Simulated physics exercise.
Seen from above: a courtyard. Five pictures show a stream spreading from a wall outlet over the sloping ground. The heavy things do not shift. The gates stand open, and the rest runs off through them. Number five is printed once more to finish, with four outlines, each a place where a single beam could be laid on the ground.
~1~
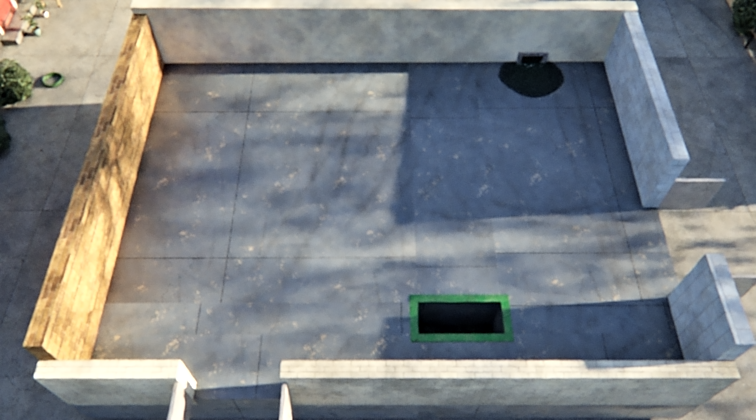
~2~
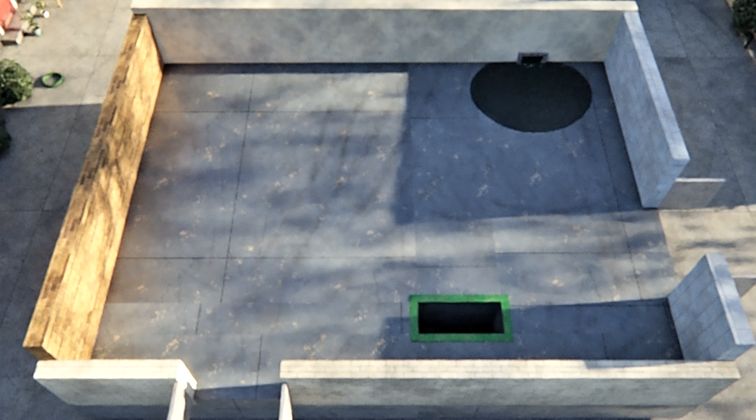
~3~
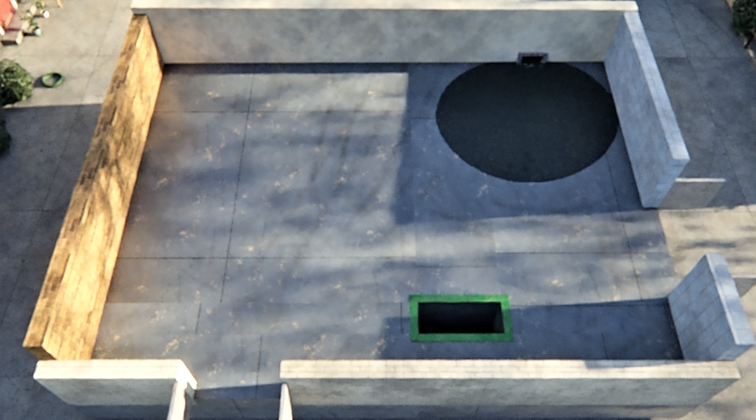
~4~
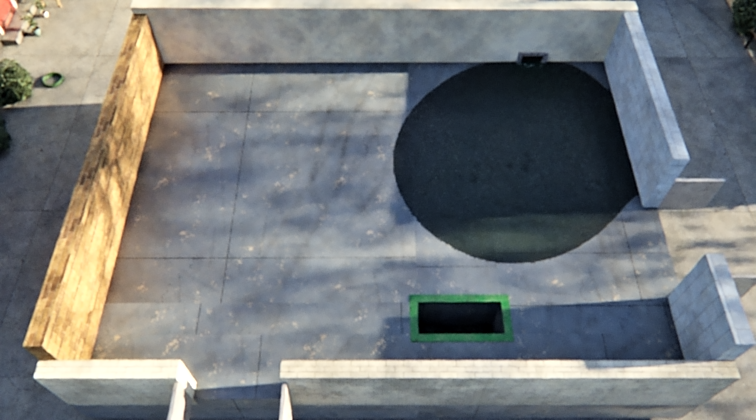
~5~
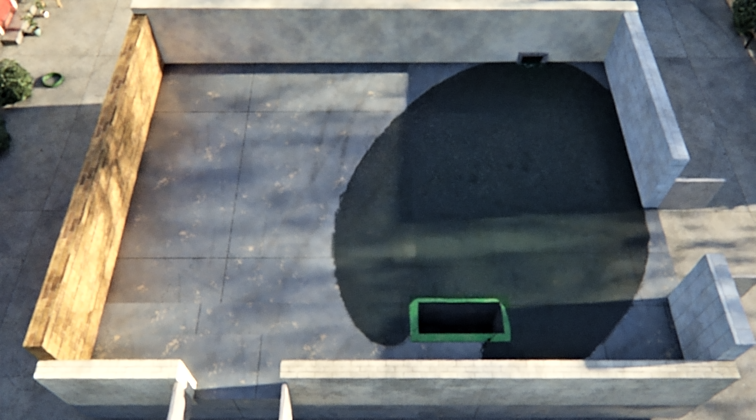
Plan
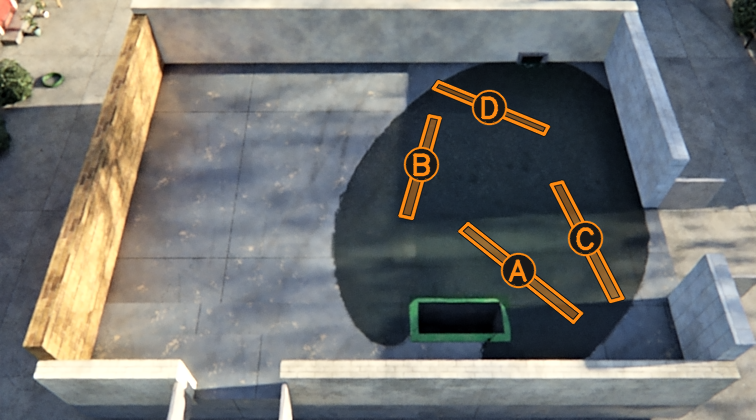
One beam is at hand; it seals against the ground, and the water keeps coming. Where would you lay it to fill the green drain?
Use place B.
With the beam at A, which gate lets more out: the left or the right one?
The left one.
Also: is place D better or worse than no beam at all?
Place D is worse.
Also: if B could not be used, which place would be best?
The answer is C.
On the marked copy, A from (464, 227) to (577, 317); B from (406, 217) to (434, 116); C from (556, 183) to (616, 299); D from (435, 85) to (546, 130).
Choosing A, about 23 % of the stream runs into the green drain, about 70 % out by the gates.
Choosing B, about 50 % of the stream runs into the green drain, about 40 % out by the gates.
Choosing C, about 39 % of the stream runs into the green drain, about 53 % out by the gates.
Choosing D, about 27 % of the stream runs into the green drain, about 65 % out by the gates.
